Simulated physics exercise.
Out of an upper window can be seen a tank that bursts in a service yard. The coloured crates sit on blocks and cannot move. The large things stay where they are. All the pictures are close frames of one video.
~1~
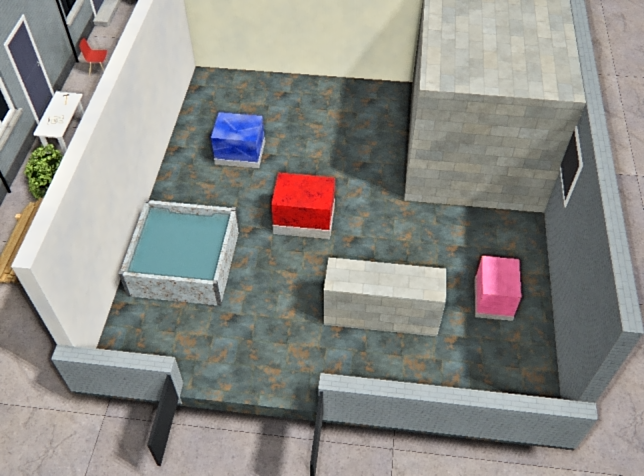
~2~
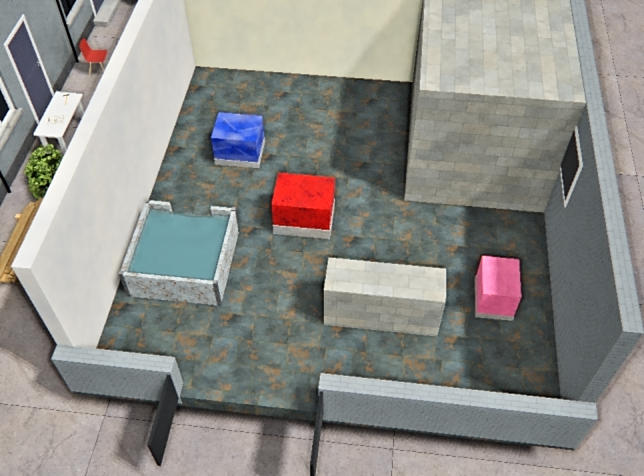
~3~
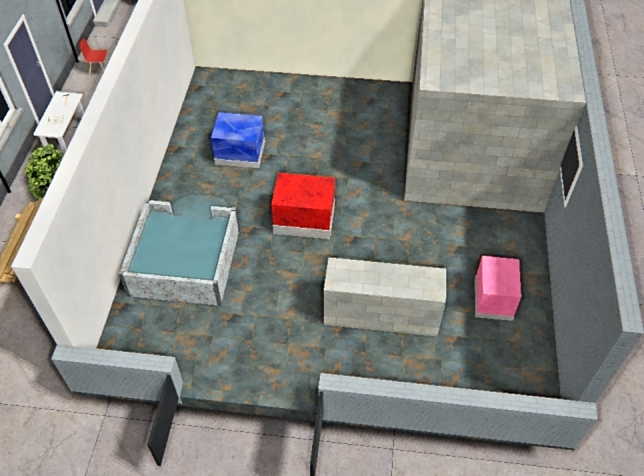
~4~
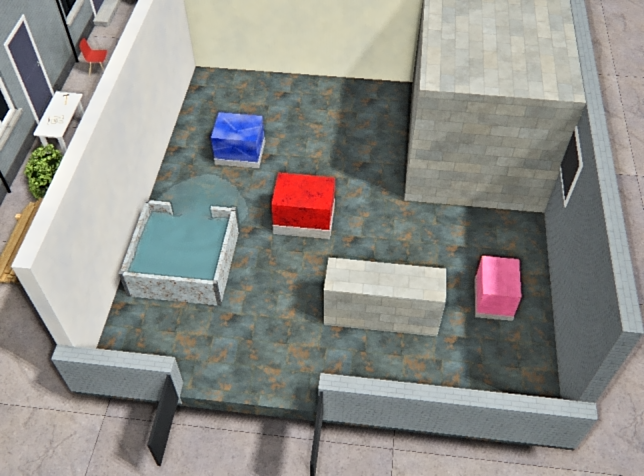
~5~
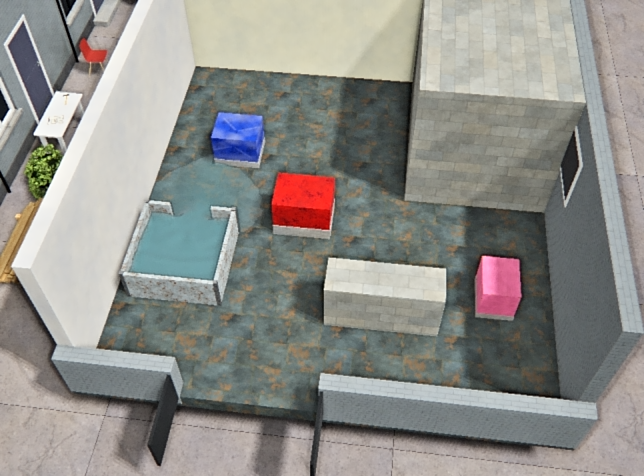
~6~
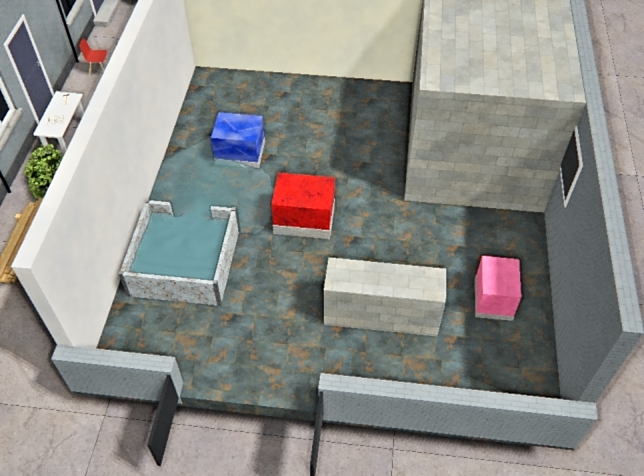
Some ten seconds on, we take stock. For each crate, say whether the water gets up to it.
Blue crate: Yes; red crate: No; pink crate: No.
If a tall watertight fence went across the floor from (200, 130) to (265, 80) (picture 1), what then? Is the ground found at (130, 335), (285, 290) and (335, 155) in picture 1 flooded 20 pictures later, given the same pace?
As listed: Not flooded, dry, wet.
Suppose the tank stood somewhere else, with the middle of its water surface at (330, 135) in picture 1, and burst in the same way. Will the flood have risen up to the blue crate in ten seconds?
I reckon the blue crate is unharmed.
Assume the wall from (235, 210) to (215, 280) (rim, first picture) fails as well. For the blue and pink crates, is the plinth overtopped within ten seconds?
First the blue crate: It is never reached; then the pink crate: It gets reached.
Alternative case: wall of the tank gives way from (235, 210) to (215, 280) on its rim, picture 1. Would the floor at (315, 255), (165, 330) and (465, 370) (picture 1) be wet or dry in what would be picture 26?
Taking them in turn, I get sodden, then left untouched, then sodden.
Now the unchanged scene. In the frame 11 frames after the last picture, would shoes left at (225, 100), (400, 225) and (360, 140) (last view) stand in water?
Going through them one by one, the first is waterlogged, the second spared and the third waterlogged.
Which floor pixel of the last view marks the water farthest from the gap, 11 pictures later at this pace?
I'd say around (195, 69).
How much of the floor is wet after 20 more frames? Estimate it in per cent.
Close to 35 percent, by my reckoning.
A moment on, water covers 15 % of the floor; the blue crate water round its plinth, the red crate water round its plinth, the pink crate not reached.
Next, water covers 25 % of the floor; the blue crate water round its plinth, the red crate water round its plinth, the pink crate not reached.
Then, water covers 35 % of the floor; the blue crate water round its plinth, the red crate water round its plinth, the pink crate not reached.
Later, water covers 50 % of the floor; the blue crate water round its plinth, the red crate water round its plinth, the pink crate water round its plinth.
In the end, water covers 65 % of the floor; the blue crate was topped, the red crate stayed above the water, the pink crate stayed above the water.
